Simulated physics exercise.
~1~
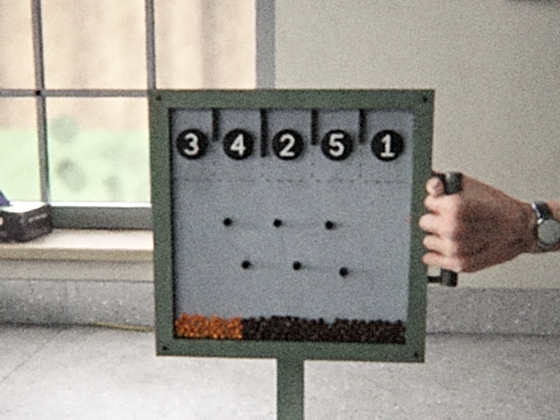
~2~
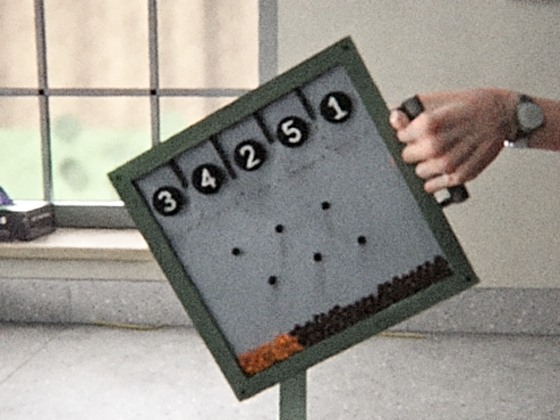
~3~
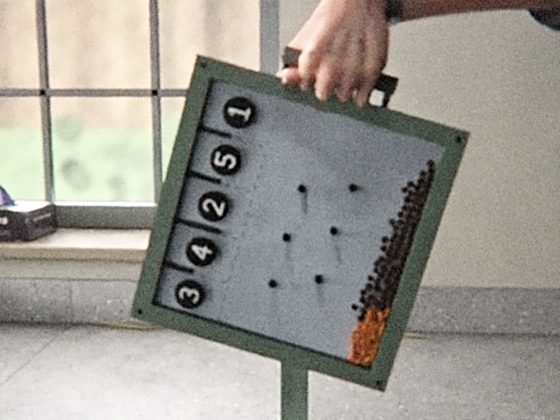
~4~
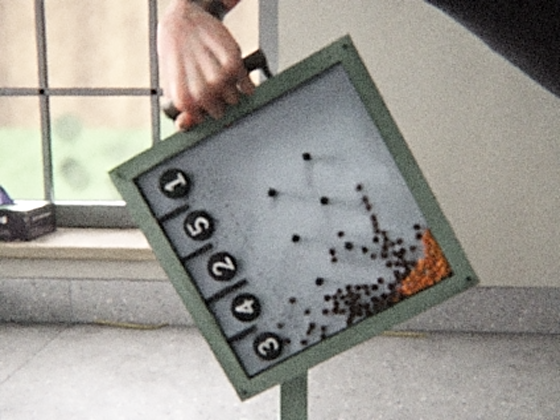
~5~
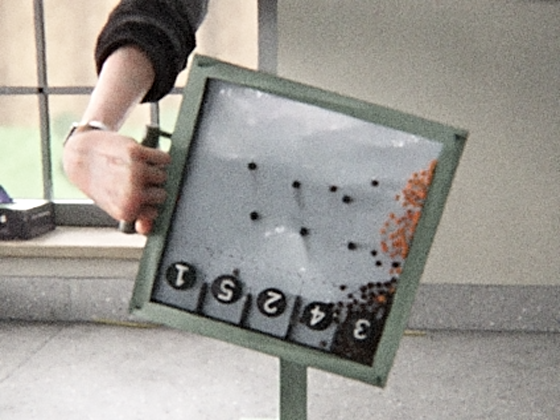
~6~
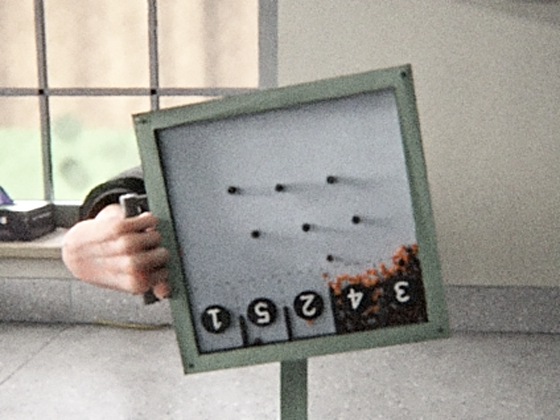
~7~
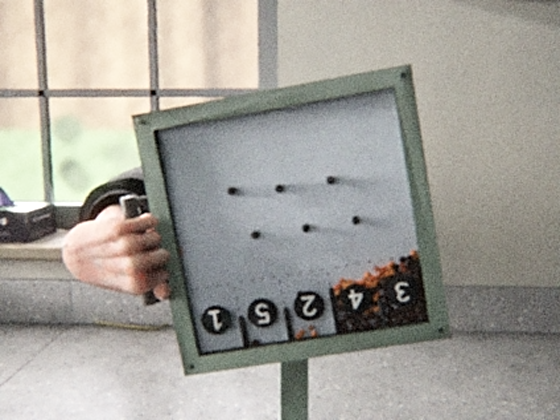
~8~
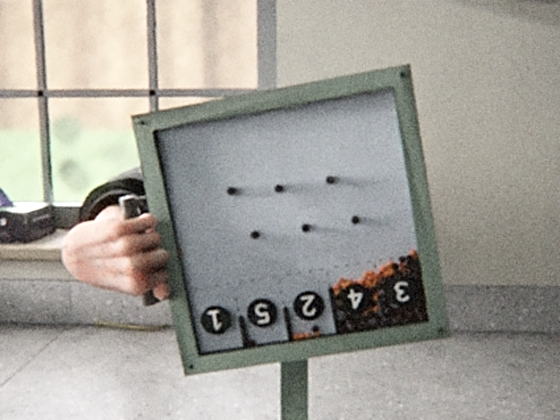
A hand turning a framed bead box anticlockwise until upside down, dark and orange beads settling mostly in two right-hand numbered pockets.
